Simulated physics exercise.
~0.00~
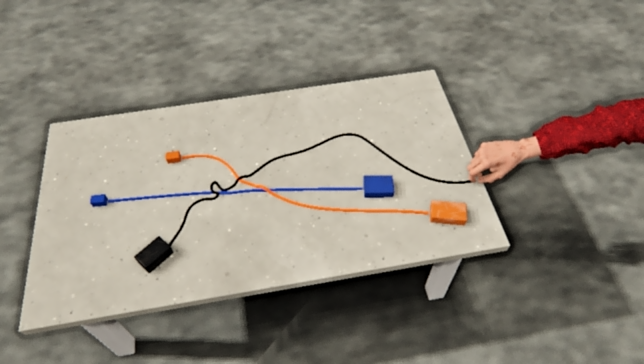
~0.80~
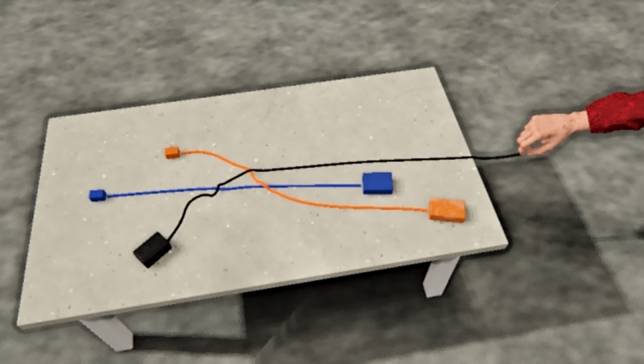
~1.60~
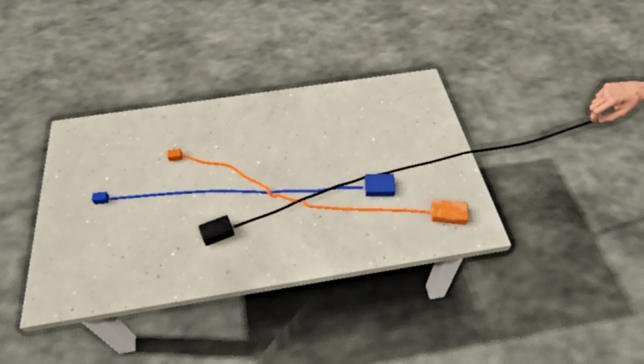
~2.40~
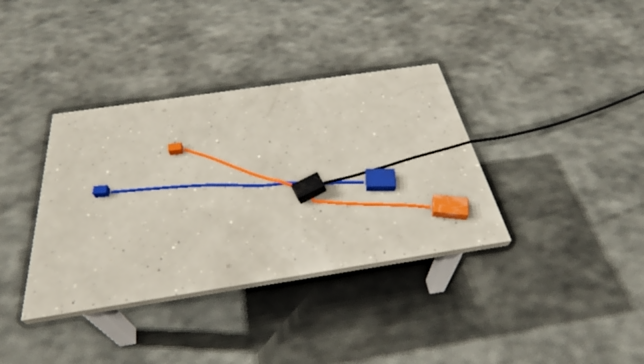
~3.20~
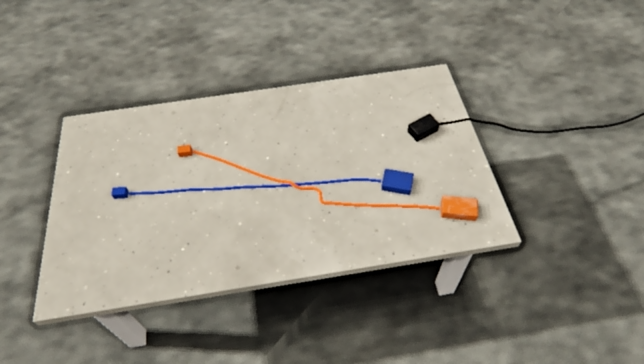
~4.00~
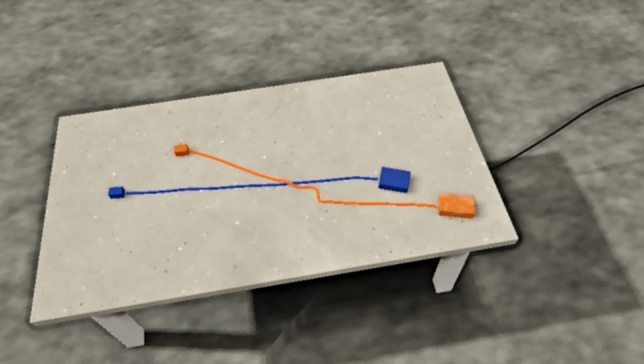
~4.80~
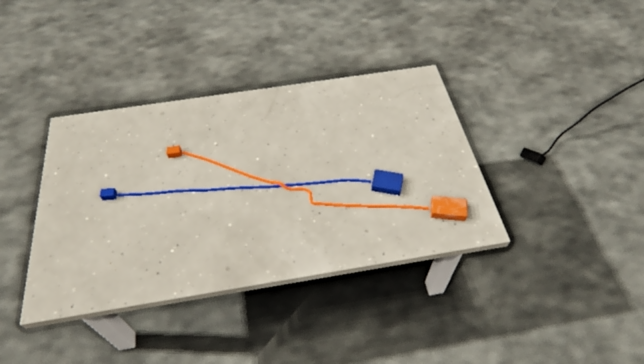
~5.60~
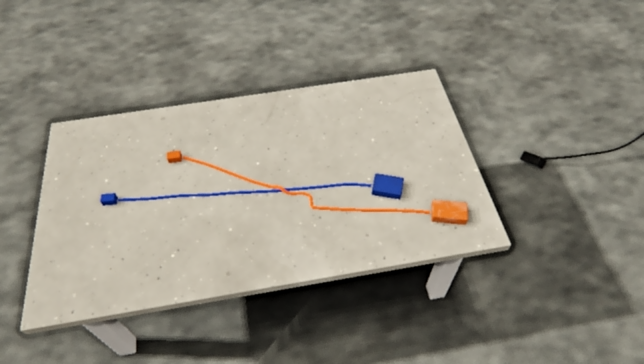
On a pale table, a hand pulls the black cable rightwards until its charger drops off.
